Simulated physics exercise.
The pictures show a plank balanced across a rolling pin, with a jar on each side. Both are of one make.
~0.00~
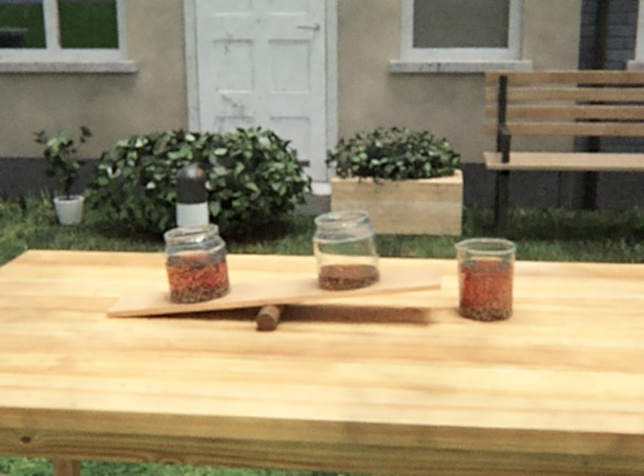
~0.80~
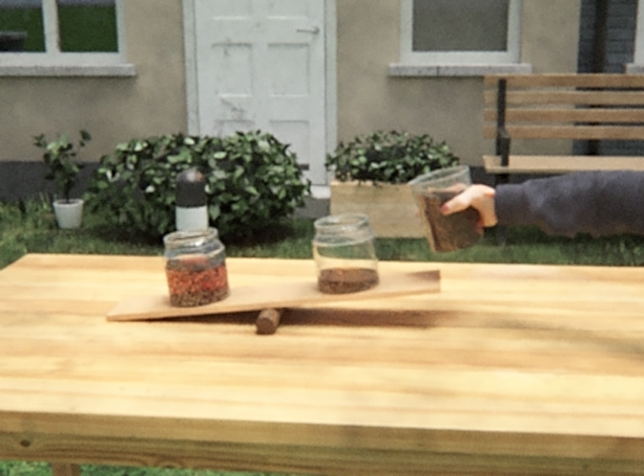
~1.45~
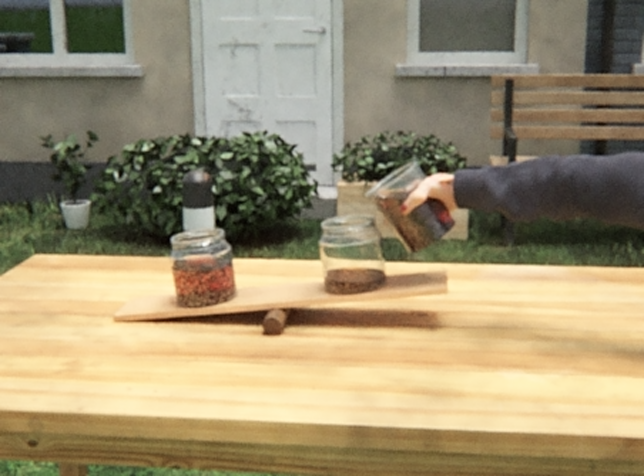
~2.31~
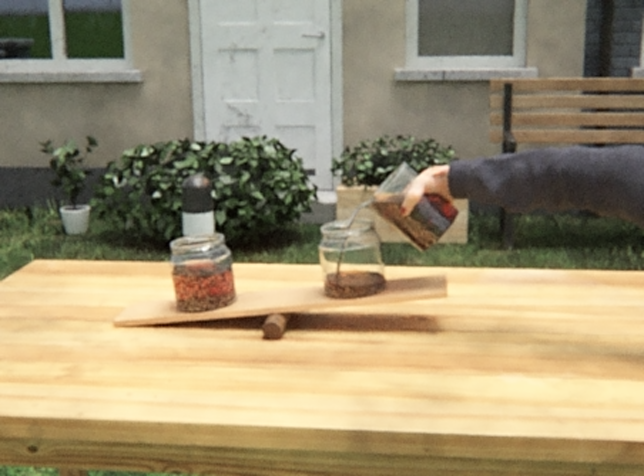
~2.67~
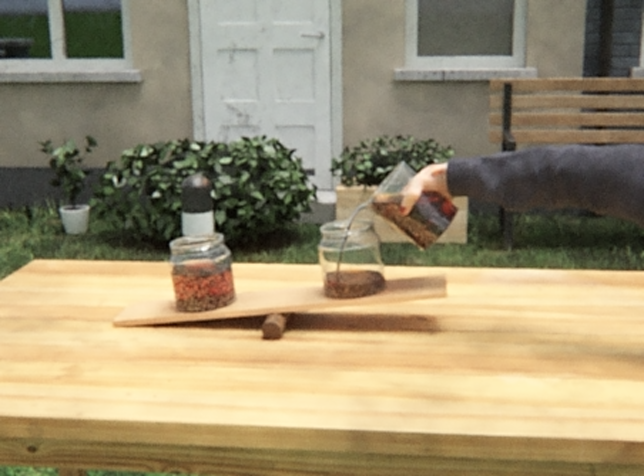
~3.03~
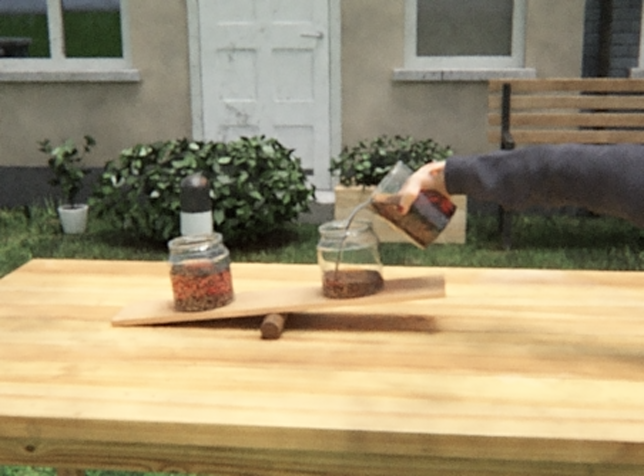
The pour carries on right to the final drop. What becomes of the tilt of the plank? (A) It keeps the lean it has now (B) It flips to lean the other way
It flips to lean the other way (B).
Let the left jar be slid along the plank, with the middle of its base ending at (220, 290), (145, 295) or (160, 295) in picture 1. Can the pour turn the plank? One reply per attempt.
In order: Tilts over, stays put, stays put.
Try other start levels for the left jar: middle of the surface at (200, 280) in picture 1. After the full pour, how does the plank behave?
After that, it tilts the other way.
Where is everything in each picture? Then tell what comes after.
All is still; beaker (487, 279) about three quarters full; right jar (346, 248) nearly empty, raised; left jar (196, 261) about half full, on the low side, in the first picture.
The hand lifts the beaker; rolling pin (266, 324); right jar nearly empty, surface at (348, 274), in the second picture.
The beaker is brought over; beaker (412, 207) tipped 35° with all of its load; right jar (352, 252) nearly empty, in the third picture.
A stream runs into the right jar; rolling pin (273, 329); right jar nearly empty, surface at (354, 277); left jar about half full, surface at (202, 268), in the fourth picture.
A stream runs into the right jar; beaker (412, 206) tipped 50° with nearly all of its load; right jar (351, 256) nearly empty, in the fifth picture.
A stream runs into the right jar; rolling pin (271, 329); right jar about a quarter full, surface at (352, 275); left jar about half full, surface at (200, 268), in the sixth picture.
After 7.6 s, the right jar is about half full; the plank leans as before.
After 11.1 s, the right jar is about two thirds full; the plank has swung over, and that end is down.
After 14.2 s, the right jar is about three quarters full; the plank has swung over, and that end is down.
